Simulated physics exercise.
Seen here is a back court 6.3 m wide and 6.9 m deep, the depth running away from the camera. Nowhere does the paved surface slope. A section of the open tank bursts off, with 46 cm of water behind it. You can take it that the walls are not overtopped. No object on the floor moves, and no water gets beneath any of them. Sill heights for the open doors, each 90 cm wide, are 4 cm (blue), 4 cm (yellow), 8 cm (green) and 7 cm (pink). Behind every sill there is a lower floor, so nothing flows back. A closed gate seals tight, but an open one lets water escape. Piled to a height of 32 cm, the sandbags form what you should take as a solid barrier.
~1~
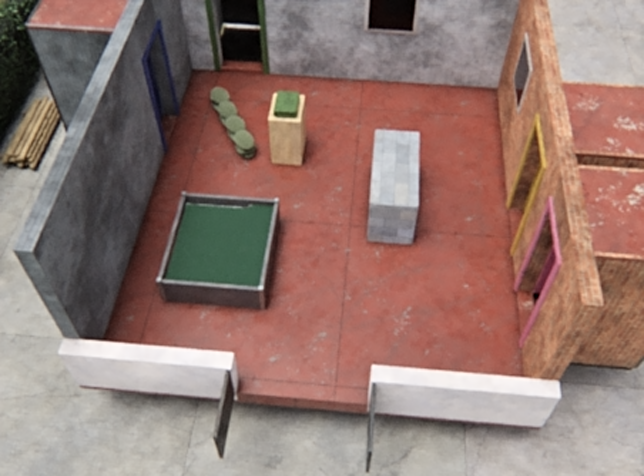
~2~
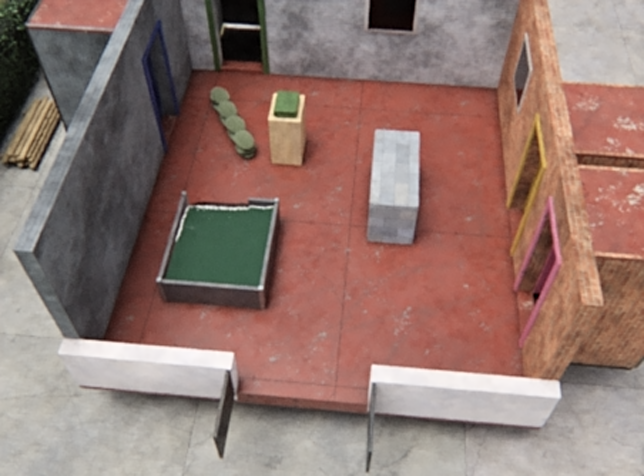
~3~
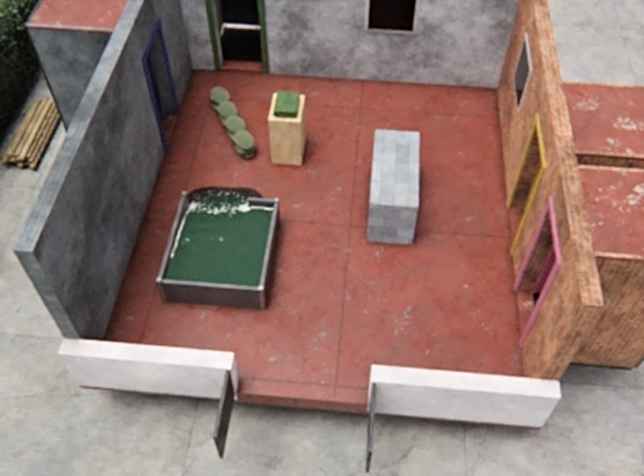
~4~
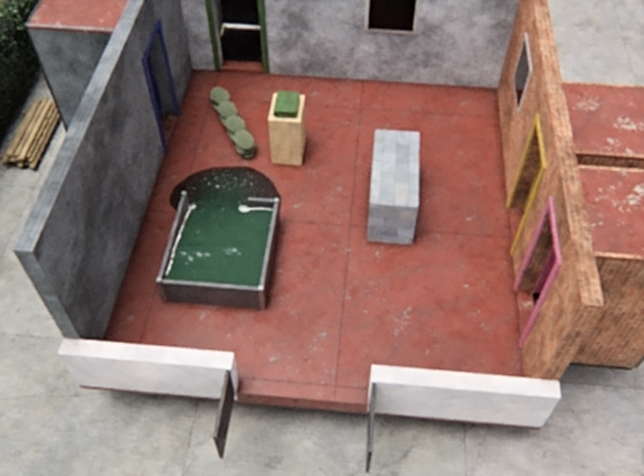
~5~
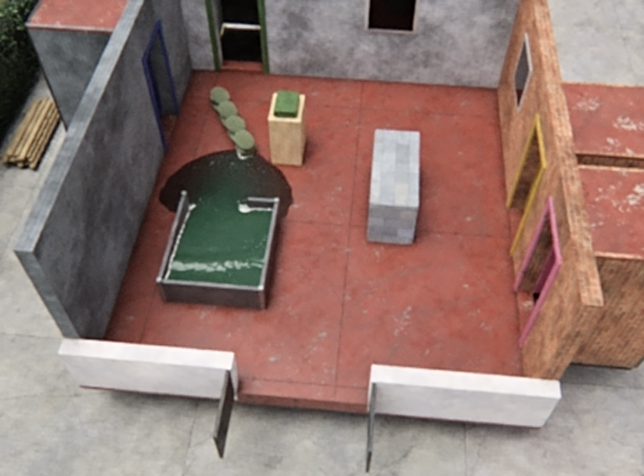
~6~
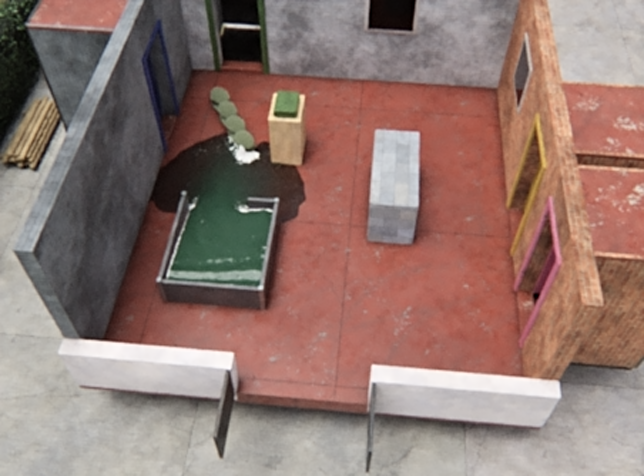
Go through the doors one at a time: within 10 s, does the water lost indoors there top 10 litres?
Blue door: Past the limit; yellow door: Within the limit; green door: Past the limit; pink door: Within the limit.
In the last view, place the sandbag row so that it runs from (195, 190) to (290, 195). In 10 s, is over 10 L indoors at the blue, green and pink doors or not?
Blue within the limit, green within the limit, pink within the limit.
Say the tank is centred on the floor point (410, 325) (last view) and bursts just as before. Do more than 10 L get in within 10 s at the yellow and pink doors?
Yellow gets more than that, pink gets no more than that.
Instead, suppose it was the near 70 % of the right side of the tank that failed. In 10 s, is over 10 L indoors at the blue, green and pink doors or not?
Here's how it goes: Blue falls short, green falls short, pink exceeds it.
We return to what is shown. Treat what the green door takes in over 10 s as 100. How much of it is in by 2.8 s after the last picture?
Estimate: Around 35 per cent.
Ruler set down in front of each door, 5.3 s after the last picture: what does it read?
Centimetres: Blue 9 / yellow 0 / green 9 / pink 0.
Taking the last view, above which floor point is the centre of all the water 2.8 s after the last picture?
Around (236, 168).
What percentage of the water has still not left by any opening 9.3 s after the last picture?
Share still there: About 86 %.
Then, 0.7 s after the last picture water covers 15 % of the floor and is deepest (24 cm) near (209, 212); blue door 9 cm at the sill, 0 L in, yellow door not reached, green door not reached, pink door not reached.
Then, 1.5 s after the last picture water covers 20 % of the floor and is deepest (30 cm) near (193, 70); blue door 11 cm at the sill, 14 L in, yellow door not reached, green door 5 cm at the sill, 0 L in, pink door not reached.
Then, 2.8 s after the last picture water covers 30 % of the floor and is deepest (21 cm) near (191, 76); blue door 11 cm at the sill, 56 L in, yellow door not reached, green door 14 cm at the sill, 11 L in, pink door not reached.
Then, 5.3 s after the last picture water covers 50 % of the floor and is deepest (10 cm) near (189, 81); blue door 9 cm at the sill, 103 L in, yellow door not reached, green door 9 cm at the sill, 31 L in, pink door not reached.
Then, 9.3 s after the last picture water covers 65 % of the floor and is deepest (6 cm) near (482, 112); blue door 5 cm at the sill, 125 L in, yellow door 3 cm at the sill, 0 L in, green door 4 cm at the sill, 32 L in, pink door not reached.
